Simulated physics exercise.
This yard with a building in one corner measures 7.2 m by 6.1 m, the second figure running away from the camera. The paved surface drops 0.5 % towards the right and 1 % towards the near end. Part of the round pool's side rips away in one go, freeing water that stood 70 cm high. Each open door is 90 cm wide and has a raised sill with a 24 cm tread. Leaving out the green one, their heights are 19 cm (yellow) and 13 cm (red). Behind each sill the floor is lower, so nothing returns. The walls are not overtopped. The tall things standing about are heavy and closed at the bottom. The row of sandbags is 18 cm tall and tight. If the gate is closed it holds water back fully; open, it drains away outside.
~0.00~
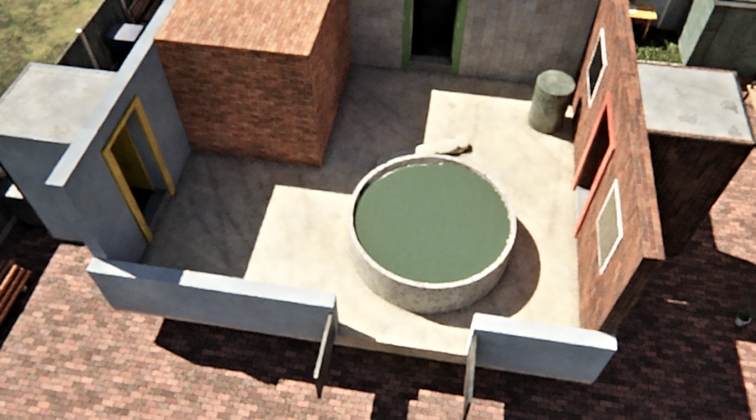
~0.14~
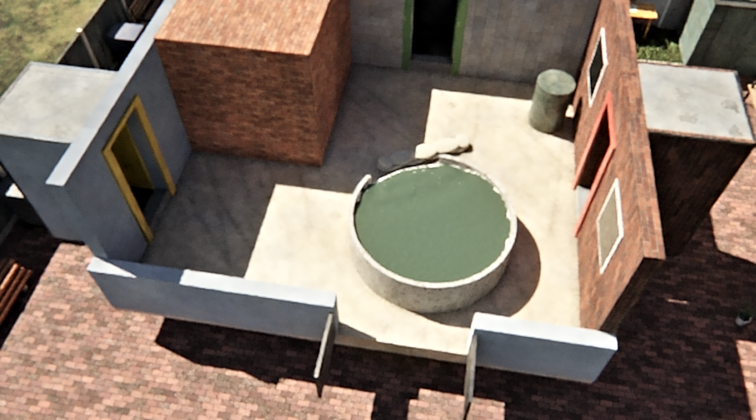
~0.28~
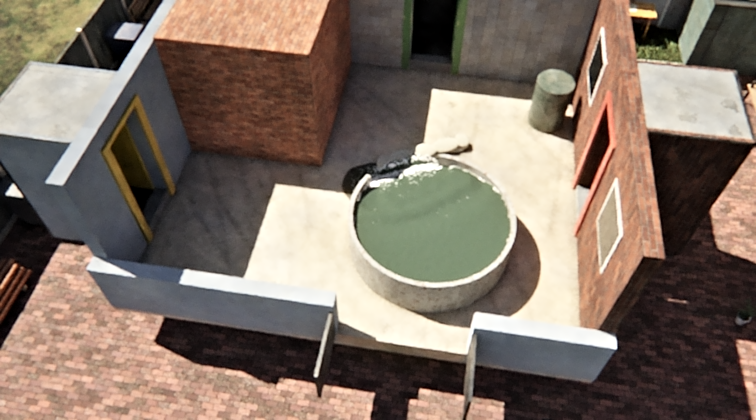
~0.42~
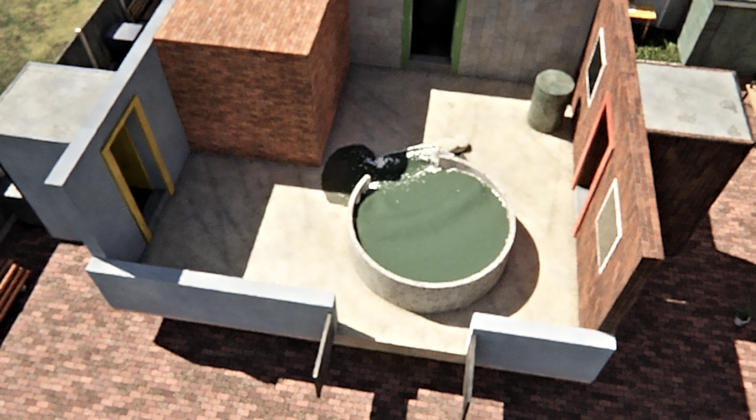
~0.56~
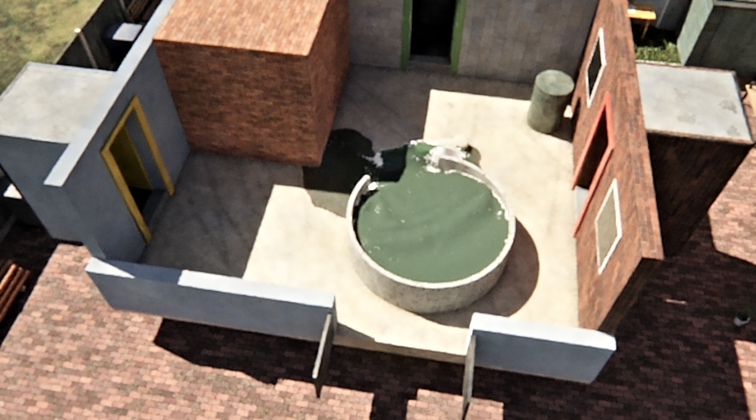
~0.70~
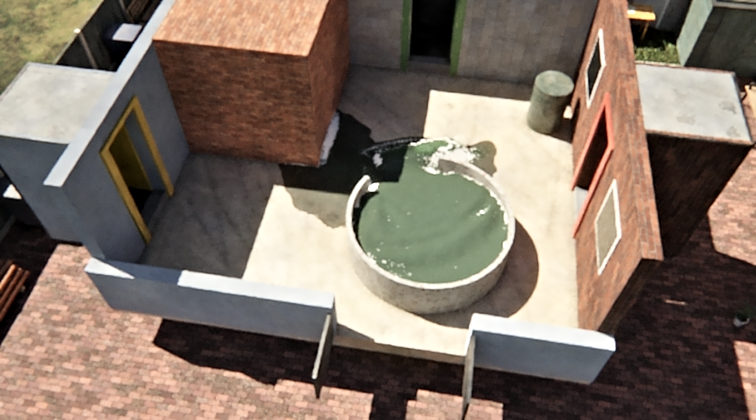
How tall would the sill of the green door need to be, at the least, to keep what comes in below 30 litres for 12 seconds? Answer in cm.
Close to 14 cm is just enough.
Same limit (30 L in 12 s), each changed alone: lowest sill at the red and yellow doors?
Roughly 11.5 cm at red and 7.0 cm at yellow.
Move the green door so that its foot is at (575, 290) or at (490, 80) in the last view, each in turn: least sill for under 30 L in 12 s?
Roughly 13.5 and 10.5 cm.
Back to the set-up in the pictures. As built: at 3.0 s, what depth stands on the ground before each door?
Depths in cm: Yellow 12, red 10, green 21.
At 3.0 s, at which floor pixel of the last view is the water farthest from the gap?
Near (126, 288).
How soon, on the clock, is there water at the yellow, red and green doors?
Yellow 2.4 s, red 1.8 s, green 1.6 s.
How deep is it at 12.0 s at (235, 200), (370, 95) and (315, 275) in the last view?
Roughly 4, 5 and 7 cm, in turn.
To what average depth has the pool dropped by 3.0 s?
About 33 cm.
After 1.4 s water covers 40 % of the floor, deepest (49 cm) near (387, 176); it has not reached the green door.
After 3.0 s water covers 65 % of the floor, deepest (32 cm) near (348, 73); 21 cm at the green door, 0 litres in over its 23 cm sill.
After 12.0 s water covers 95 % of the floor, deepest (18 cm) near (544, 353); 6 cm at the green door, 1 litre in over its 23 cm sill.
At the green door as built, the water arrived by 1.7 s and peaked near 24 cm at 2.4 s.
Run again over the same 12 s with other heights there, 47 litres in over 12 cm, 17 litres over 16.5 cm. The limit of 30 litres is kept from about 14 cm up.
